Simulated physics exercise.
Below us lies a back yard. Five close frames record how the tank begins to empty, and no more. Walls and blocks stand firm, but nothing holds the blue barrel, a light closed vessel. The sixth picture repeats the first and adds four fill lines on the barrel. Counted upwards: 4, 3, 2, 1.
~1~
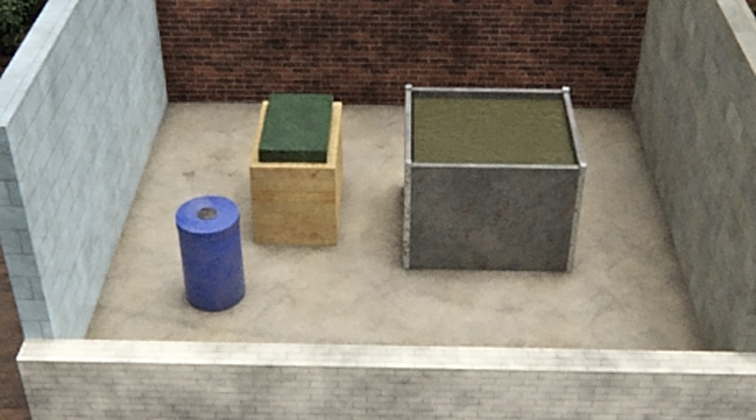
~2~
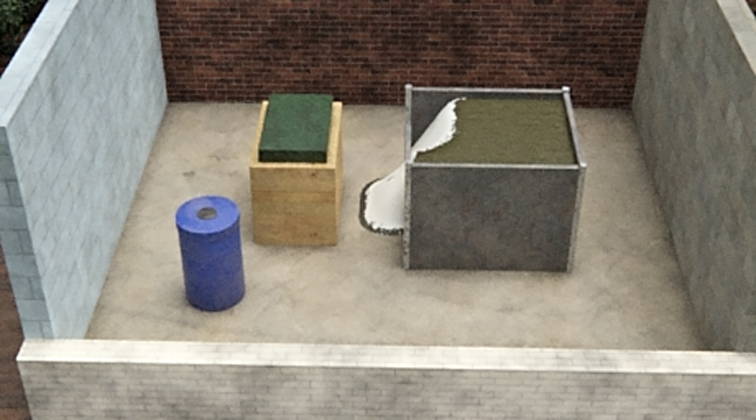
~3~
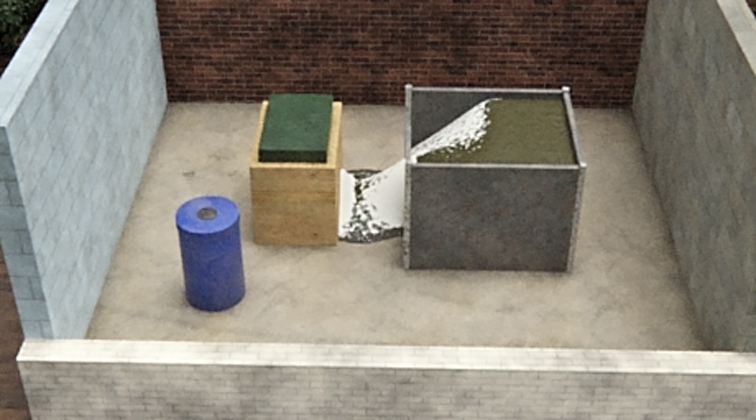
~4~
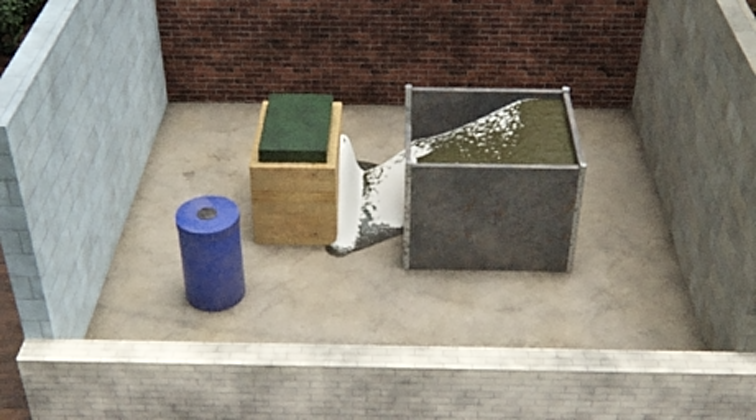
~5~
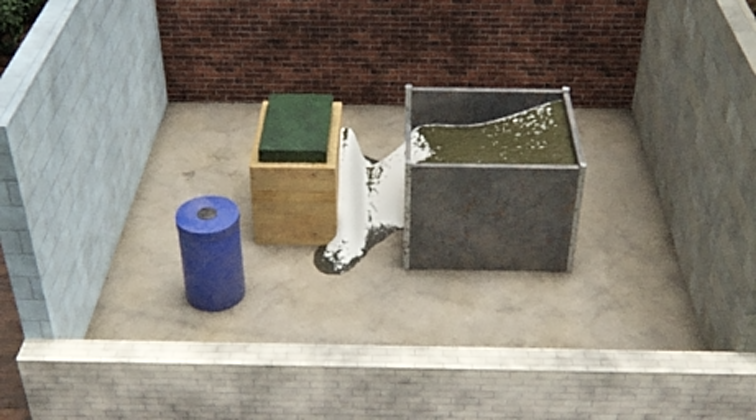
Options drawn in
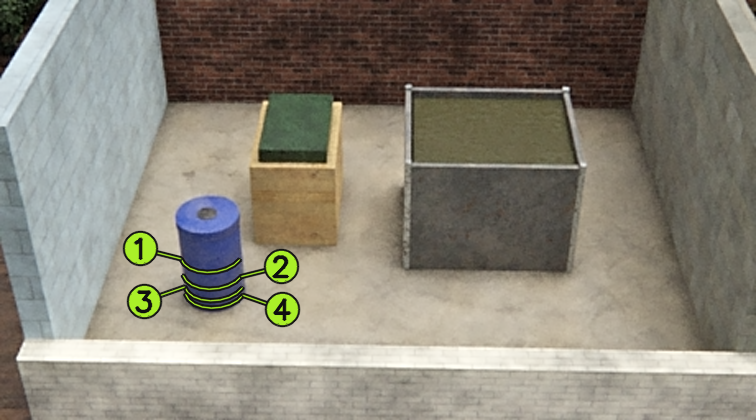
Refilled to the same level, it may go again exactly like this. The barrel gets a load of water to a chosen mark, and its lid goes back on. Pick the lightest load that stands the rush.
Mark 3.
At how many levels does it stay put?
Three.
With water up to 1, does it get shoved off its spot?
No, not at all.
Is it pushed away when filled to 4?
Yes, it does.
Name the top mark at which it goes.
That is mark 4.
In lime, 1 at (207, 272); 2 at (209, 289); 3 at (210, 300); 4 at (211, 308); from the bottom up 4, 3, 2, 1.
Choosing 1, it does not move.
Choosing 2, it does not move.
Choosing 3, it shifts by a finger or two and stays.
Choosing 4, it is pushed about 5 times its own width away.
